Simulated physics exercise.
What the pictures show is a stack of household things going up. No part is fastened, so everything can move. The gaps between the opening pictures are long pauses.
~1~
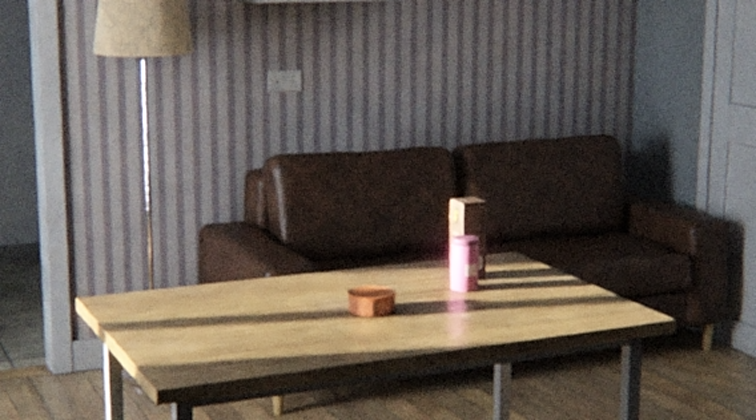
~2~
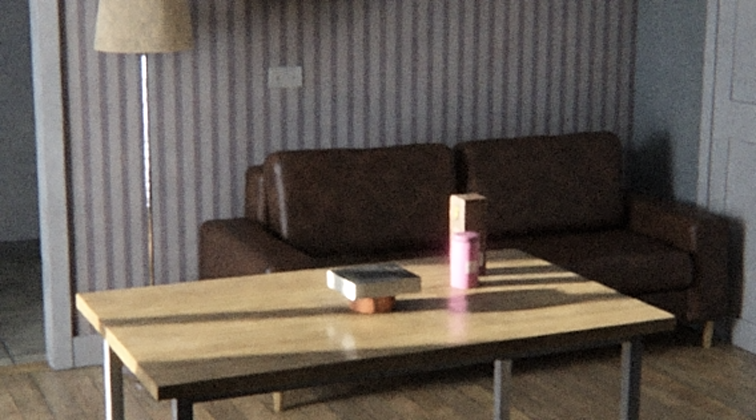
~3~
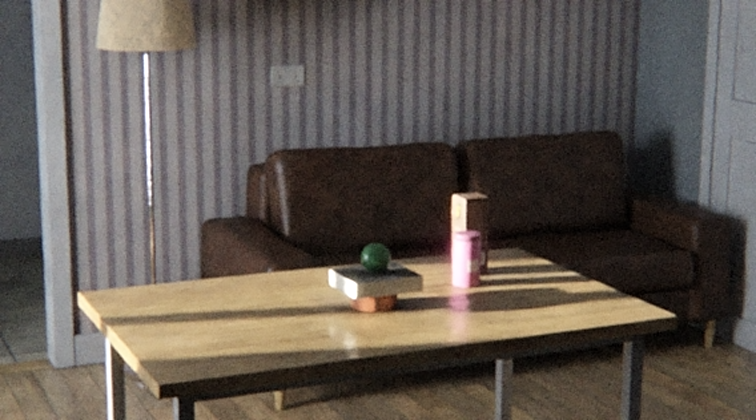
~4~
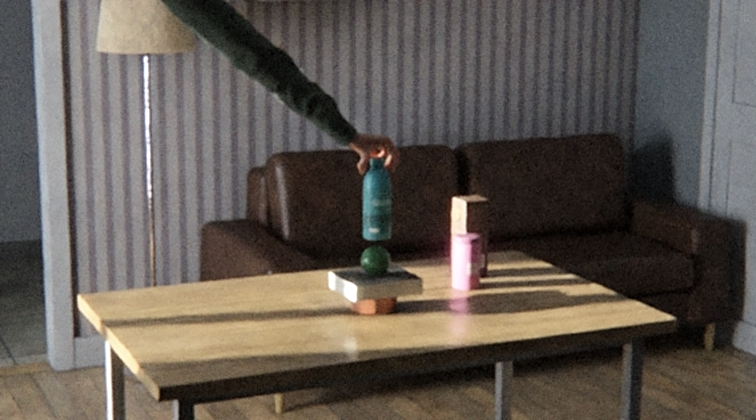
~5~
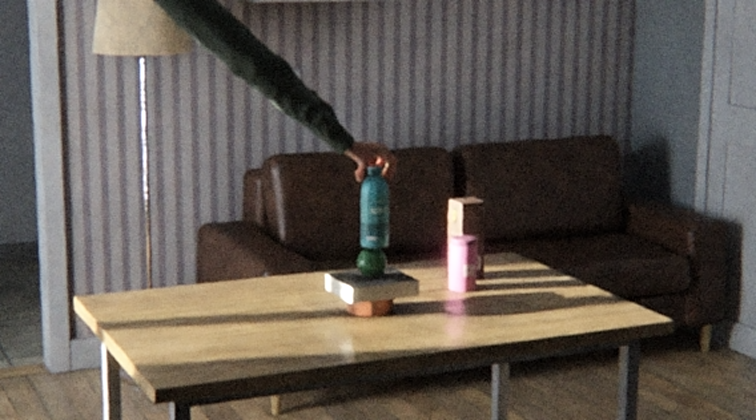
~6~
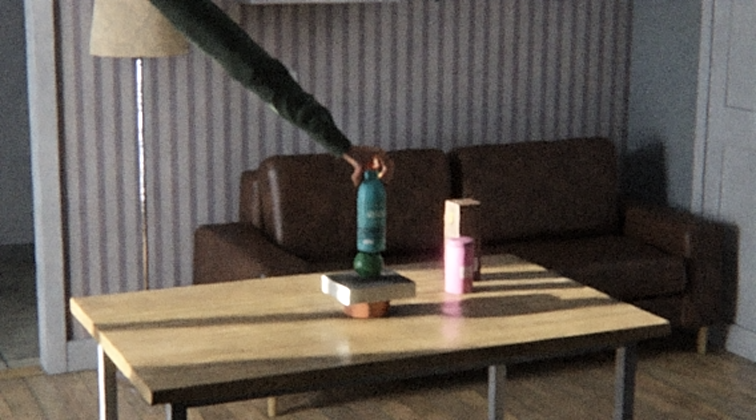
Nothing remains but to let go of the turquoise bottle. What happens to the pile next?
The pile collapses.
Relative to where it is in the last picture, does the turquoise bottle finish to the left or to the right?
Toward the right-hand side.
Then, 0.50 s after the last picture, turquoise bottle now fallen.
Then, 0.60 s after the last picture, things are still on the move.
Then, 0.70 s after the last picture, as before.
At rest, fallen, turquoise bottle; the other 5 in place. Seen from the same camera at the end, turquoise bottle near (460, 290). The pile gives way.
